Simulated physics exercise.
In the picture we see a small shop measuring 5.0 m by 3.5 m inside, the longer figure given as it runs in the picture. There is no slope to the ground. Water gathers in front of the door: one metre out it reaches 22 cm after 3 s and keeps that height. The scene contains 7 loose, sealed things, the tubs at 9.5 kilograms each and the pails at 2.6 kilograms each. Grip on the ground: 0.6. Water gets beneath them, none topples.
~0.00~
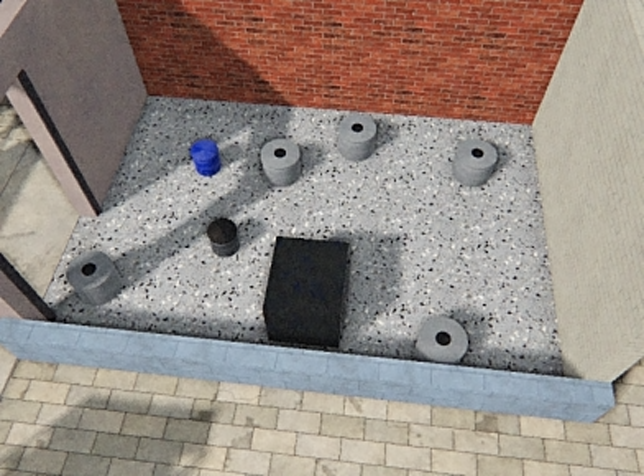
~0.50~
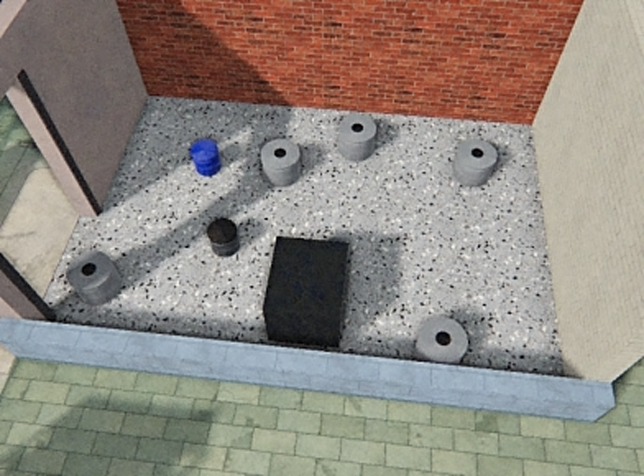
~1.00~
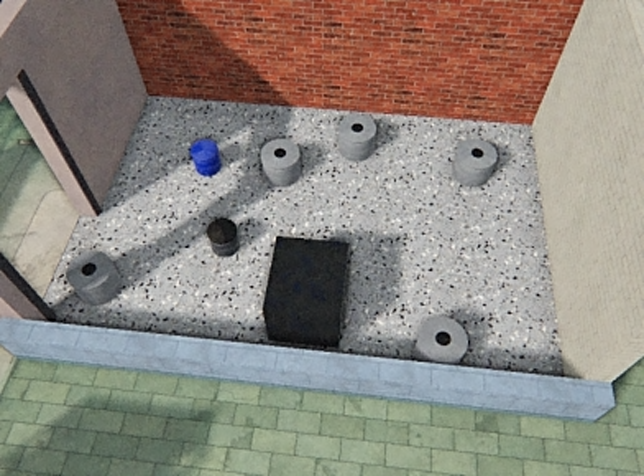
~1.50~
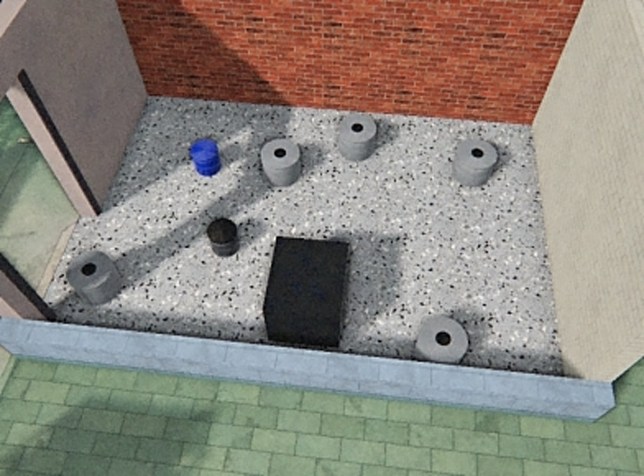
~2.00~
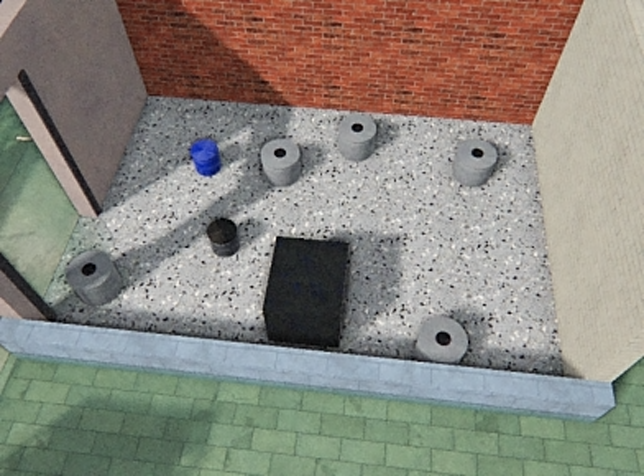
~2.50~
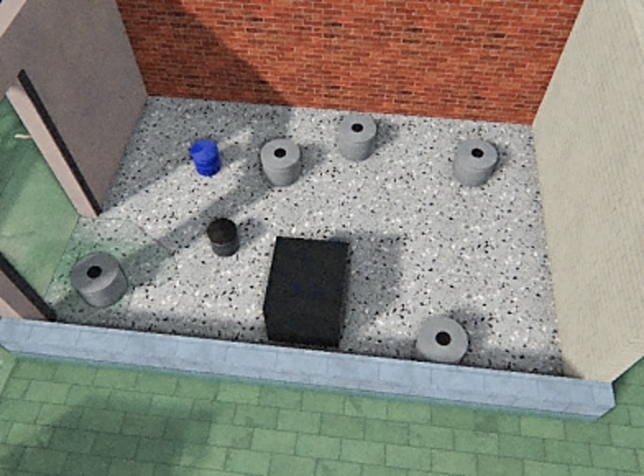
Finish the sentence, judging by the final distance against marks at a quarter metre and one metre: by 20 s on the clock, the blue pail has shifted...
It has shifted from a quarter metre to one metre.
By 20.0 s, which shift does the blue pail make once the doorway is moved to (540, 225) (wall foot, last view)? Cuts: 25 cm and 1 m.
Under that change the blue pail is pushed well away.
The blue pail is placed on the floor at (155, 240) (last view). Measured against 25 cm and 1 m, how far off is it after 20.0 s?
Outcome - it ends up well away.
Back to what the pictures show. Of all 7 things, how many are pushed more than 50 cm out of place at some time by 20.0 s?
I make it 7.
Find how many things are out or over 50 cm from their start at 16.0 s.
I count 6 of them.
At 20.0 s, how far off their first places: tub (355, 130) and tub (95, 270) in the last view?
Shifts: 250 cm / 120 cm.
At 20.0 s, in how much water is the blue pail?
9 cm, roughly.
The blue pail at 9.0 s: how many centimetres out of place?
It has shifted about 20 cm.
After 4.0 s the blue pail is near (204, 150), 0.0 m from its start, aground; 0 afloat.
After 9.0 s the blue pail is near (213, 141), 0.2 m from its start, afloat; 7 afloat.
After 16.0 s the blue pail is near (237, 140), 0.4 m from its start, afloat; 7 afloat.
After 20.0 s the blue pail is near (250, 161), 0.6 m from its start, afloat; 7 afloat.
